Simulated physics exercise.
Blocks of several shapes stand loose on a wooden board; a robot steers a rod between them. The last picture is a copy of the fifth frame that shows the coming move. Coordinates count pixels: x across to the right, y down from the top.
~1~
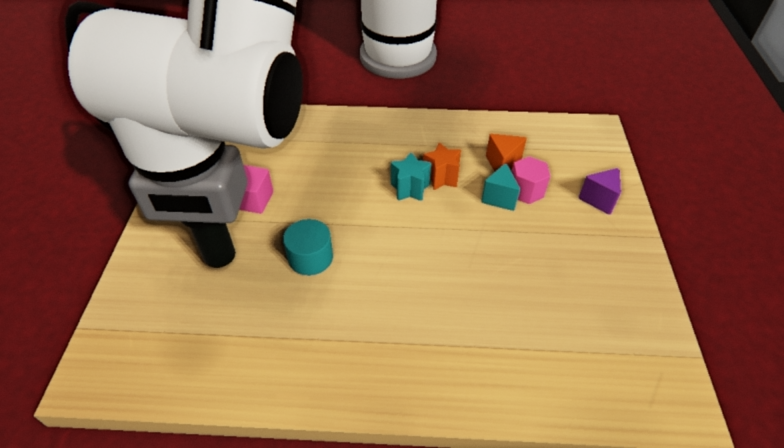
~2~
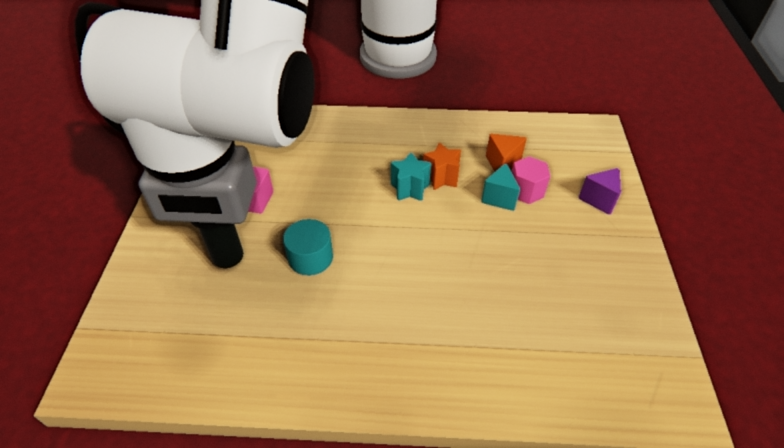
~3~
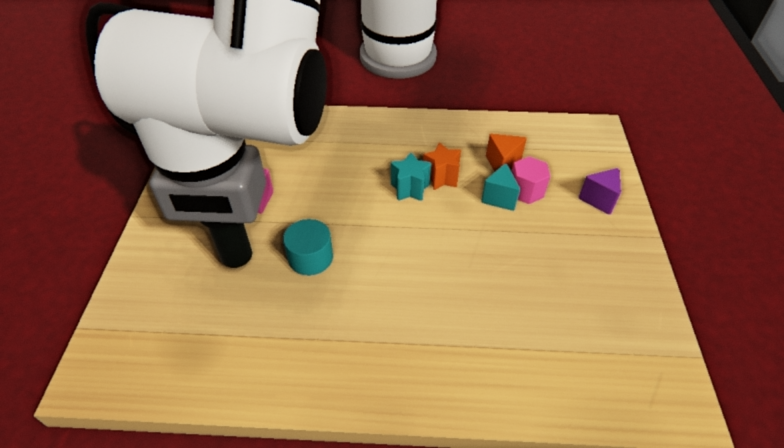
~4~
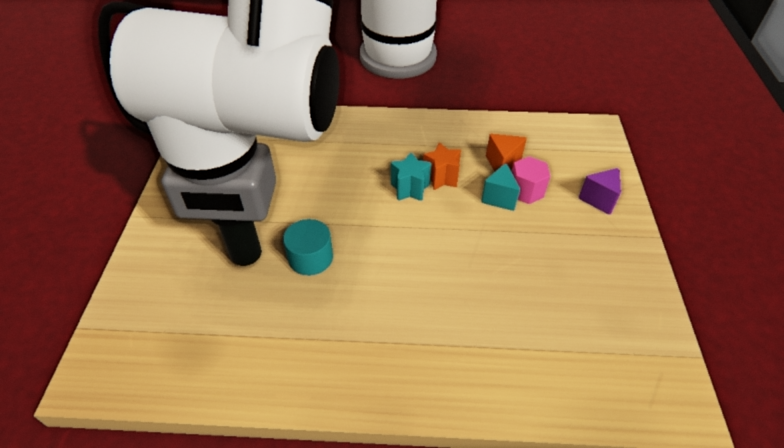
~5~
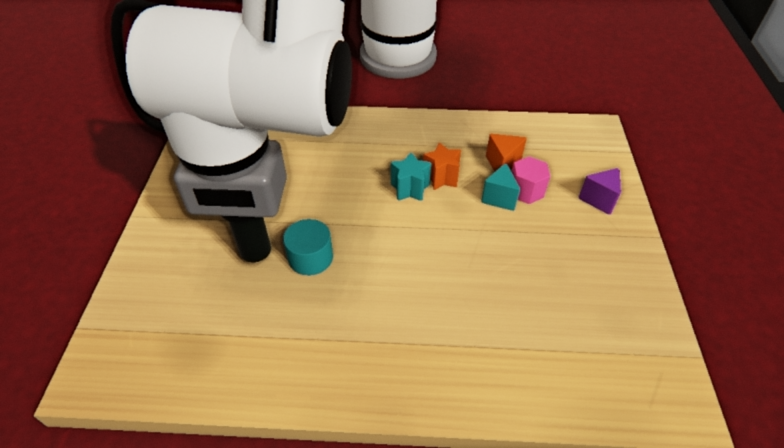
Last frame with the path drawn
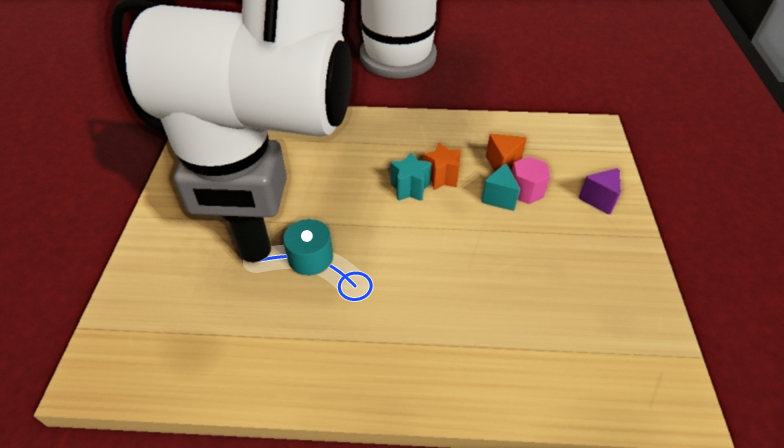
A robot arm moves its black rod slightly right across the board, nearing a turquoise cylinder.
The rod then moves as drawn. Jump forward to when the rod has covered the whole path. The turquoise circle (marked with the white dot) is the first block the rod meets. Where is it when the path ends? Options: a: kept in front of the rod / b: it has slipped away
It's b.
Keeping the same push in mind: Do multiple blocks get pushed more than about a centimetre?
It seems not.
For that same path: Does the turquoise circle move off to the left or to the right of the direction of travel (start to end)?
It shifts to the left.
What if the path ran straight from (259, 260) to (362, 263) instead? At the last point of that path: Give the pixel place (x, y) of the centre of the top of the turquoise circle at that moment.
The middle of its upper face should be somewhere near (394, 224).
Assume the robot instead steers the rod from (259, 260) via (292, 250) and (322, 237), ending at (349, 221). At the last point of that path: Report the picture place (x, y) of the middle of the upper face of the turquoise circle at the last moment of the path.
At (348, 234).
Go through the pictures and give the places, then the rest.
The first frame shows rod tip at (220, 256); block tops, pink square at (247, 177); turquoise circle at (307, 236).
The second frame shows rod at (228, 256); blocks unchanged.
The third frame shows rod at (237, 256); blocks unchanged.
The fourth frame shows rod at (246, 254); blocks unchanged.
The fifth frame shows rod at (256, 251); pink square hidden; turquoise circle at (307, 236).
Path on the board, from (259, 260) by way of (296, 256) and (329, 265) to (355, 286); the dot is on the turquoise circle.
On the path given first. One third of the way, rod at (294, 247); turquoise circle at (331, 236).
Two thirds of the way, rod at (328, 256); turquoise circle at (366, 238).
At the end, rod at (354, 277); pink square in place; turquoise circle at (381, 241).
